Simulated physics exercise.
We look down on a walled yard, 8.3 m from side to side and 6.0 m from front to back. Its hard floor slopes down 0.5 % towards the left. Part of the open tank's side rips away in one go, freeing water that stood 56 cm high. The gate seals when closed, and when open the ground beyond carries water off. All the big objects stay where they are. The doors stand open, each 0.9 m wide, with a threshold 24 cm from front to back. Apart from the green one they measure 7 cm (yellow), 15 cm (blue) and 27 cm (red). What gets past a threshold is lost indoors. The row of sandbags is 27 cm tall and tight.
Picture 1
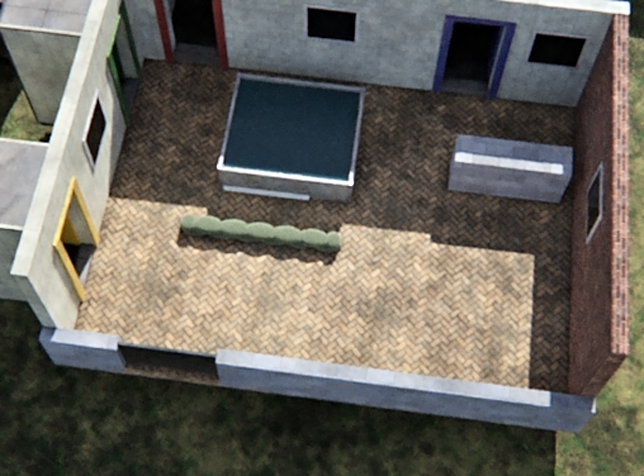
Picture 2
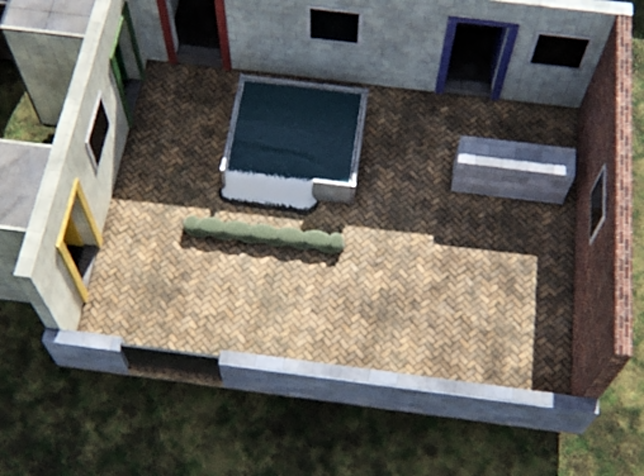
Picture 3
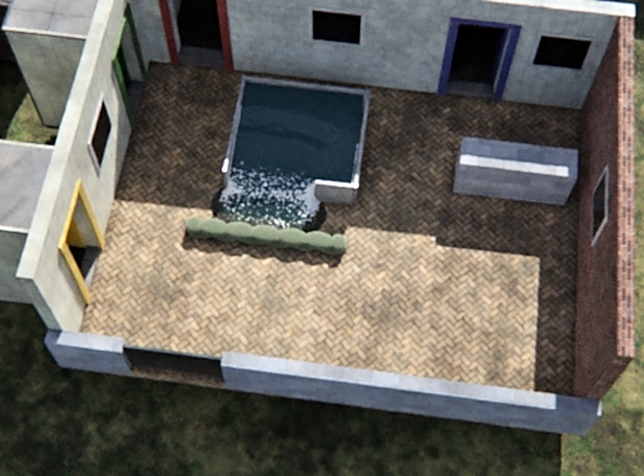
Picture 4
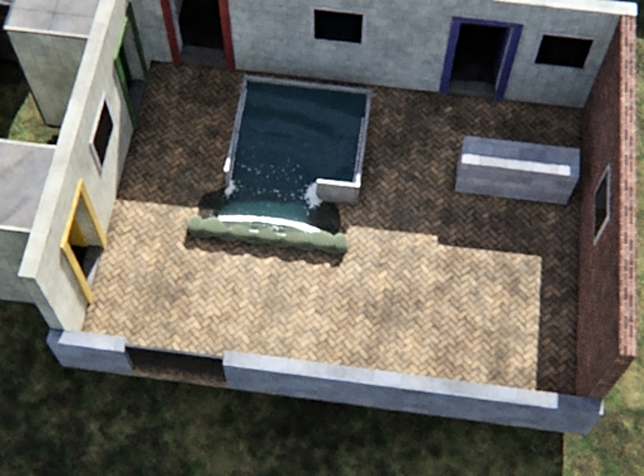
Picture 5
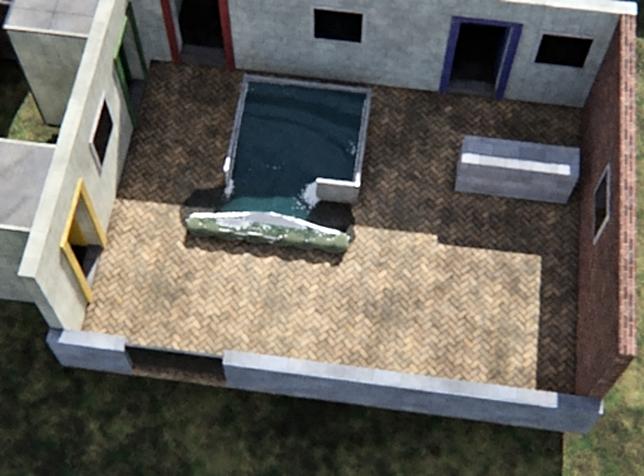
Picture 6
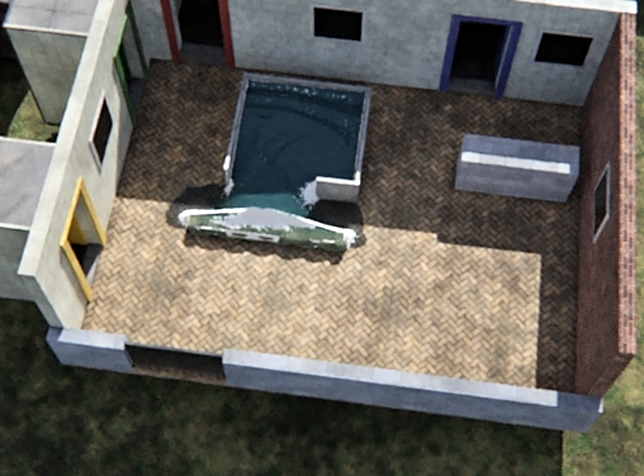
Water bursts from the open tank's near side, surges to the low green hedge and spreads along it.
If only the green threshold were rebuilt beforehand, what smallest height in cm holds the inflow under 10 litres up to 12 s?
At least 6.5 cm or so.
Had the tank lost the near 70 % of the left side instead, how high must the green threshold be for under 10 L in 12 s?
About 25 cm.
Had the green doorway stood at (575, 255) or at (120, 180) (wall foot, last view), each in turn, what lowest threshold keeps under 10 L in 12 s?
About 8.5 and 23 cm.
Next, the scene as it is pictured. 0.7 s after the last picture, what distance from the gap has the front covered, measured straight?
Roughly 3.0 m.
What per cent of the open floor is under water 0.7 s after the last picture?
Near 20 per cent is wet.
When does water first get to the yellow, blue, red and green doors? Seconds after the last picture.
Yellow 1.1 s, blue 2.4 s, red 2.2 s, green 1.3 s.
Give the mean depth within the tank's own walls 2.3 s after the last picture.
About 23 cm.
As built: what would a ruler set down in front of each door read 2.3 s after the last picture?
Depths in cm: Yellow 9, blue 0, red 7, green 8.
Then, 0.7 s after the last picture water covers 20 % of the floor, deepest (44 cm) near (262, 224); it has not reached the green door.
Then, 2.3 s after the last picture water covers 55 % of the floor, deepest (26 cm) near (252, 222); 8 cm at the green door, 0 litres in over its 8 cm threshold.
Then, 11.3 s after the last picture water covers 95 % of the floor, deepest (8 cm) near (113, 206); 6 cm at the green door, 4 litres in over its 8 cm threshold.
At the green door as built, the water peaked near 8 cm, 2.5 s after the last picture.
Run again over the same 12 s with other heights there, 20 litres in over 5.5 cm, 6 litres over 7.5 cm. The limit of 10 litres is kept from about 6.5 cm up.
